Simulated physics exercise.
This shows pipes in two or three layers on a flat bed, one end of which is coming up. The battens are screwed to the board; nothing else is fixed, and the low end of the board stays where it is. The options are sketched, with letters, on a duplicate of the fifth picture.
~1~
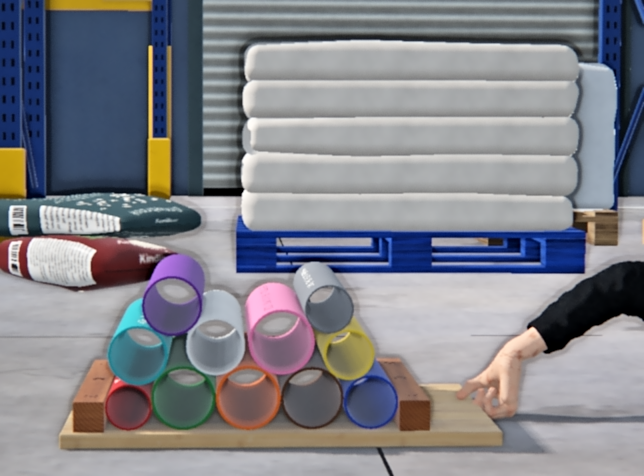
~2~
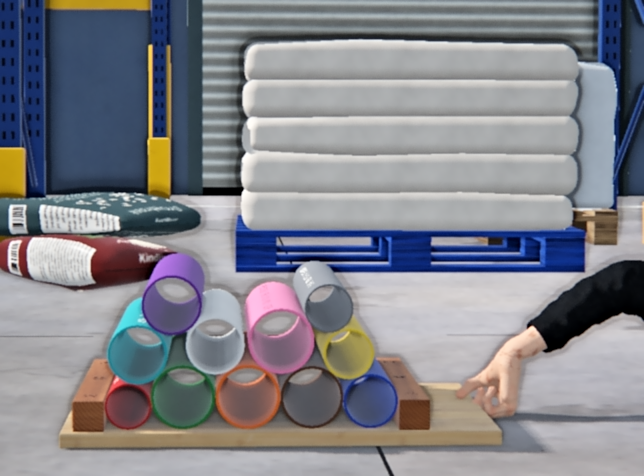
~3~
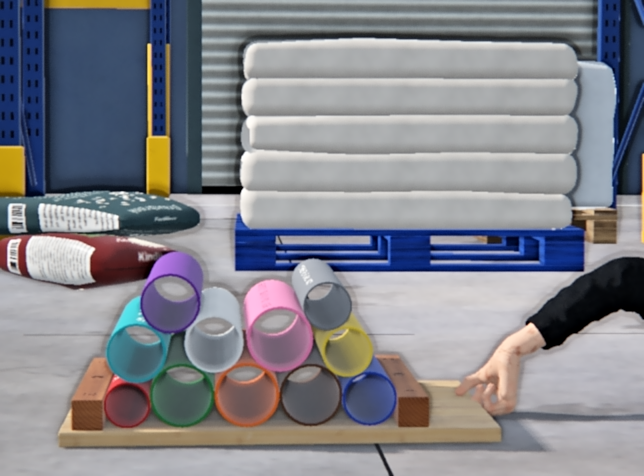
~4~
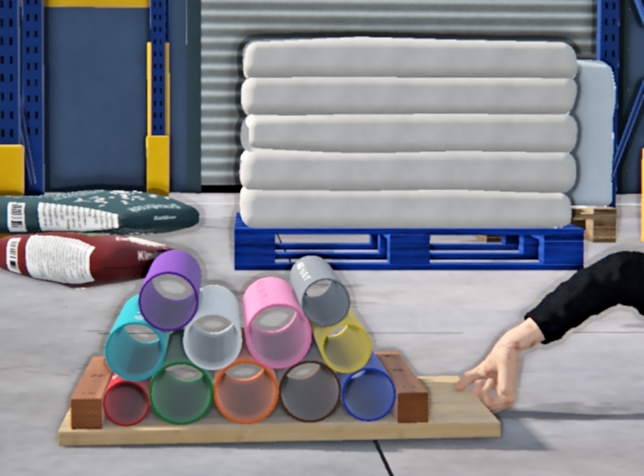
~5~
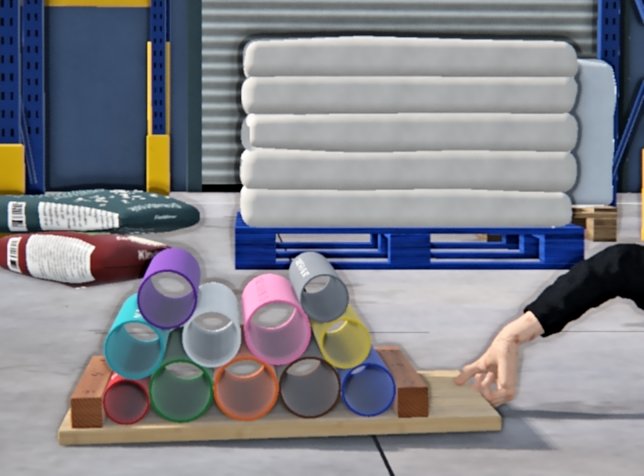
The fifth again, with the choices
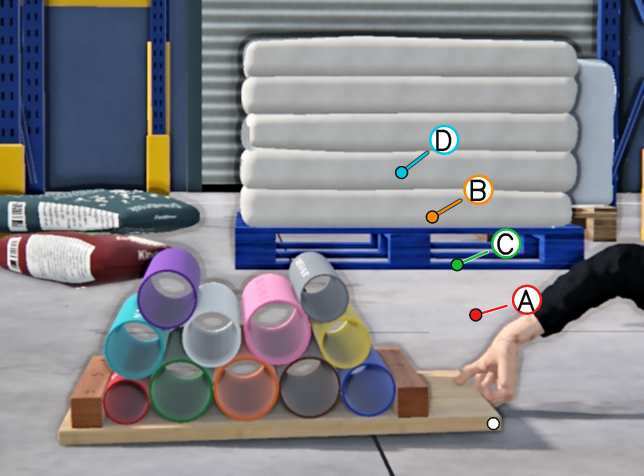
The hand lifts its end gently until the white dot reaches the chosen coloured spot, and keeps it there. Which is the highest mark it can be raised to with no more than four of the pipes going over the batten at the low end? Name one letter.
Mark C is as high as it can go.
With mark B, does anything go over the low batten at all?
Yes.
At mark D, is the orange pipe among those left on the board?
The orange pipe: Yes.
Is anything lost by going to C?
Yes, at C.
On the marked copy, A at (476, 315); B at (432, 217); C at (457, 264); D at (401, 173); the white dot at (493, 424).
With C. Early on, board at 15°.
Further on, board at 23°.
At the end, board at 23°, two over the low batten (turquoise, purple).
As for the rest, A two over the low batten (turquoise, purple); B five over the low batten; D five over the low batten.
